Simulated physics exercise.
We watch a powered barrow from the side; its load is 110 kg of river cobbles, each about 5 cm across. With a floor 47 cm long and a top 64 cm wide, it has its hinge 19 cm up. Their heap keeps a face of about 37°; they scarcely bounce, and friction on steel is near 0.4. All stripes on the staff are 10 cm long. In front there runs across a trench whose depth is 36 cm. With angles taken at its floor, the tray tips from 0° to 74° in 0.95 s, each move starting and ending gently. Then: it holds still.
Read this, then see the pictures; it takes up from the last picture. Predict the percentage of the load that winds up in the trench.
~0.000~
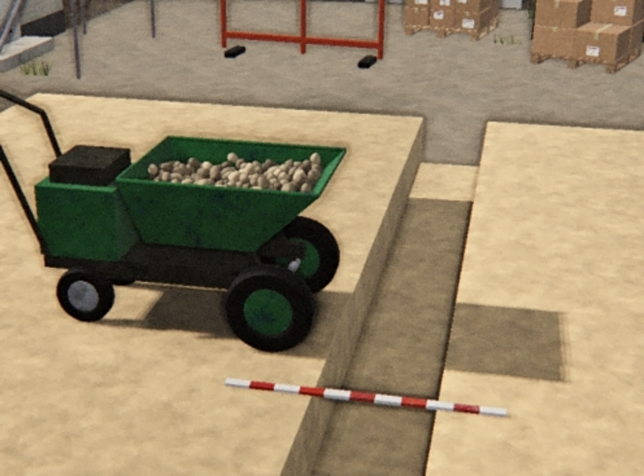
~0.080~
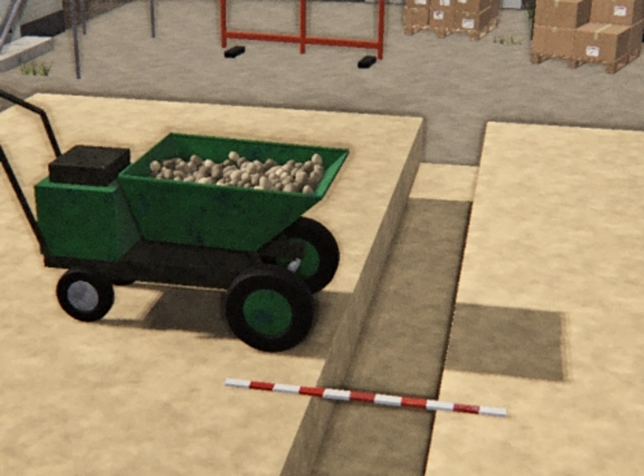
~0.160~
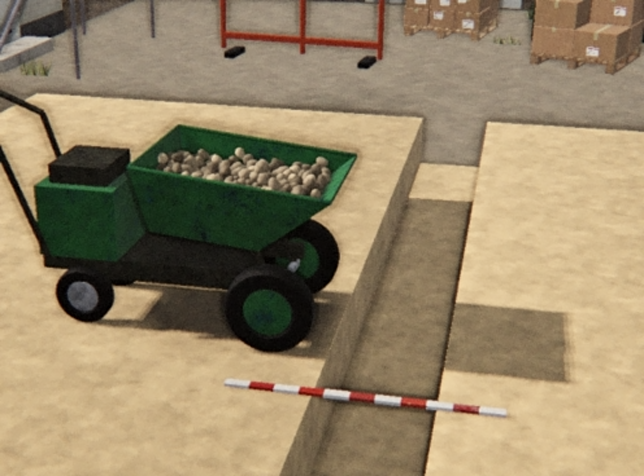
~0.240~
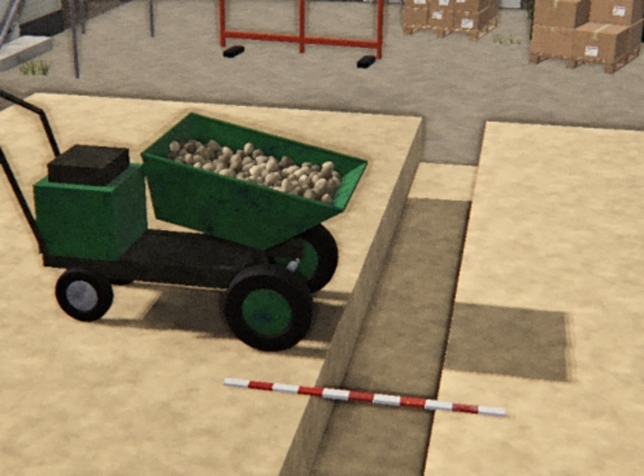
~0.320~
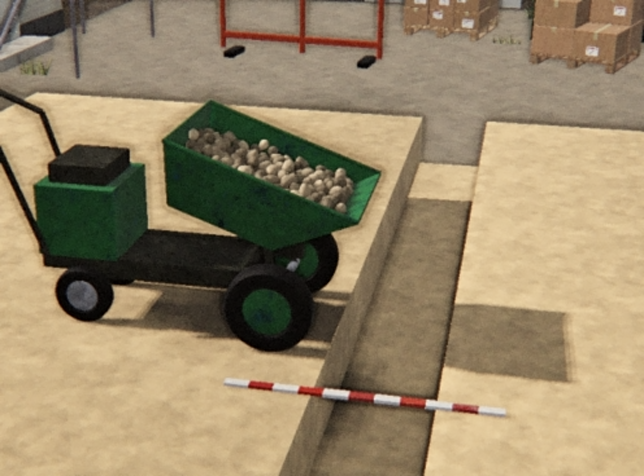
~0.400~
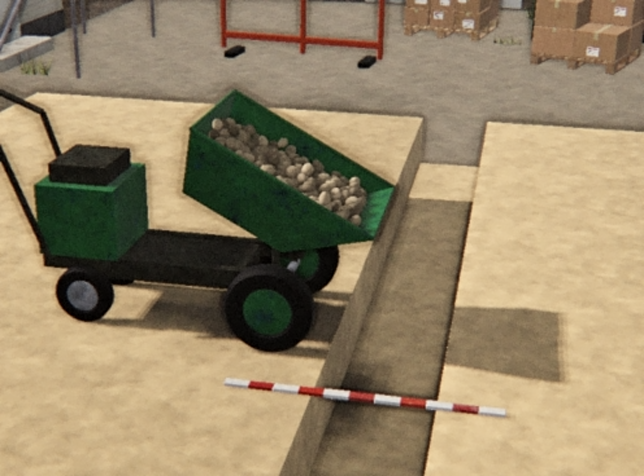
My prediction is about 49 per cent.
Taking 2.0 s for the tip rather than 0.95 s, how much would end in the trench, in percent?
In that case some 55 per cent.
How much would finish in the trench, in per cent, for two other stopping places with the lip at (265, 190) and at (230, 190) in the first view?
Roughly 100 percent for the first, and 100 percent for the second.
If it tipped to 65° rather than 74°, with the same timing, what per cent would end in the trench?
Then about 45 per cent.
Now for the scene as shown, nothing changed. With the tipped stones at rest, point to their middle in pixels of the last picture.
(457, 335).
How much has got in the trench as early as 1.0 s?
Around 25 per cent of it.
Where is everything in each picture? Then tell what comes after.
In the first picture, lip at (319, 196), floor tilted 0°, highest stones at (292, 170).
In the second picture, lip at (322, 198), floor tilted 1°, highest stones at (271, 169); the stones move at 0.3 m/s on average.
In the third picture, lip at (331, 203), floor tilted 6°, highest stones at (207, 163); the stones move at 0.5 m/s on average.
In the fourth picture, the tray is at 12°, its lip at (343, 211); the top of the load is at (200, 152); the stones move at 0.7 m/s on average.
In the fifth picture, lip at (358, 223), floor tilted 20°, highest stones at (212, 140); the stones move at 0.9 m/s on average.
In the sixth picture, lip at (373, 239), floor tilted 28°, highest stones at (231, 131); the stones move at 1.0 m/s on average.
After 0.7 s the floor is at 62°; 100 % in the tray; the foremost stones are at (410, 278).
After 1.0 s the floor is at 74°; 48 % in the tray, 26 % in the trench, 26 % past the trench; the foremost stones are at (511, 336).
After 1.4 s the floor is at 74°; 6 % in the tray, 43 % in the trench, 50 % past the trench; the foremost stones are past the picture's edge.
After 3.3 s the floor is at 74°; 0 % in the tray, 49 % in the trench, 51 % past the trench; the foremost stones are past the picture's edge.
